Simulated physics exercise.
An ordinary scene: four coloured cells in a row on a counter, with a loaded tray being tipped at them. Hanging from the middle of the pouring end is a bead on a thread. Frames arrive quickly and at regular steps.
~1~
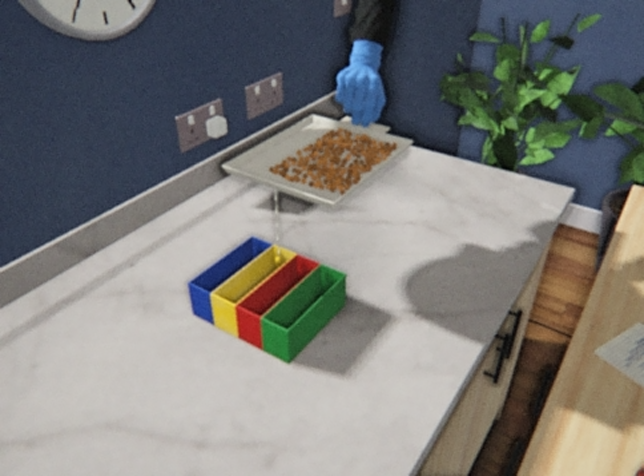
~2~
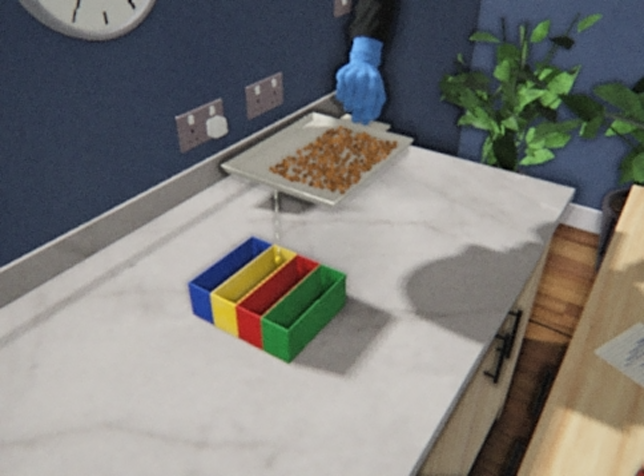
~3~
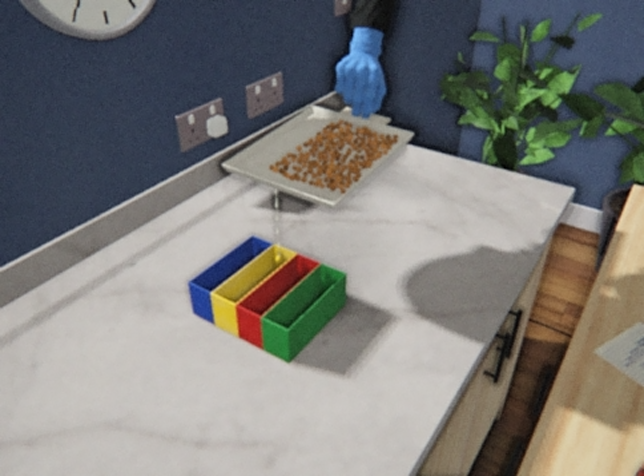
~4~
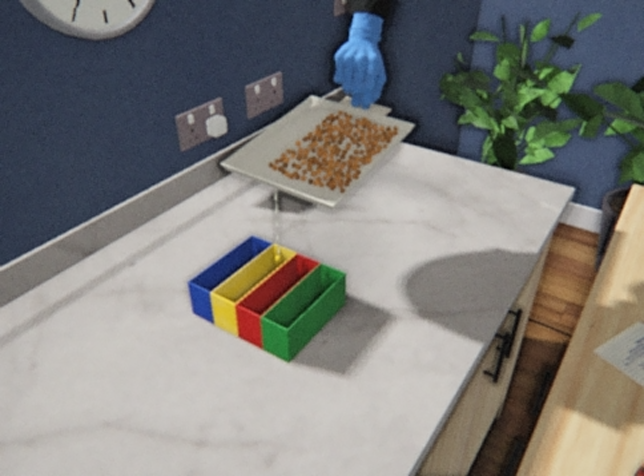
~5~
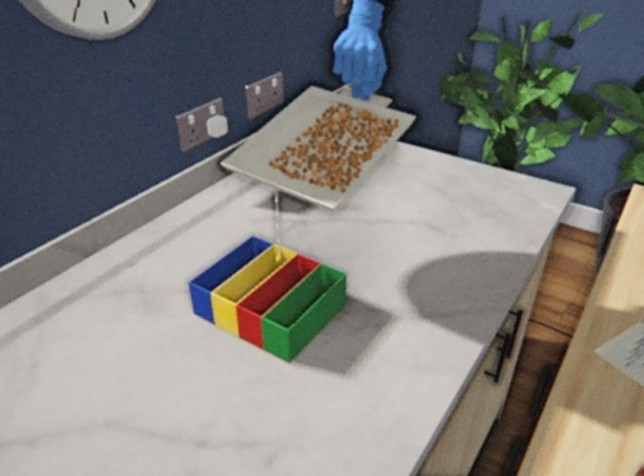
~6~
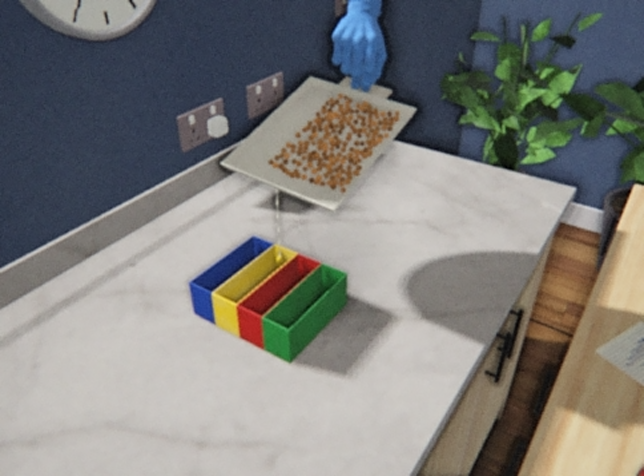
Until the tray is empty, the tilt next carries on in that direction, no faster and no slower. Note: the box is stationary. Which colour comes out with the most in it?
Fullest: The green cell.
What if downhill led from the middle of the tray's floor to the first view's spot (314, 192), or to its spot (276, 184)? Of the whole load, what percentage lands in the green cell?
Case one 40 %; case two 20 %.
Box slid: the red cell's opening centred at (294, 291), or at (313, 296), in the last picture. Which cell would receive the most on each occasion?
The green one, then the cell in red.
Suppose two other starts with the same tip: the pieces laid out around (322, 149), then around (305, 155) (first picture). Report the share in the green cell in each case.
30 per cent for the first try, 40 per cent for the second.
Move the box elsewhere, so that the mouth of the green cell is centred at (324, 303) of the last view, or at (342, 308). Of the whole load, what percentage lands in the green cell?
40 %, then 10 %.
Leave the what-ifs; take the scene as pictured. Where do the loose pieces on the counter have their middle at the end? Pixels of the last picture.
Near (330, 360).
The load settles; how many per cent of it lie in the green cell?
It comes to roughly 40 percent of the load.
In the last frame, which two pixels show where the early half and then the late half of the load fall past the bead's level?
Near (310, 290) and later near (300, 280).
Shortly afterwards, tray tipped steeply; all but a few on the tray; only a few falling or outside the box.
Next, tray tipped right over; a little on the tray; near a quarter in the green cell; a little in the red cell; only a few in the yellow cell; only a few in the blue cell; near half falling or outside the box.
Some moments later, tray tipped past a quarter turn; near a third in the green cell; near a quarter in the red cell; a little in the yellow cell; only a few in the blue cell; near a third falling or outside the box.
In the end, tray tipped past a quarter turn; near a third in the green cell; near a quarter in the red cell; a little in the yellow cell; only a few in the blue cell; near a third outside the box.
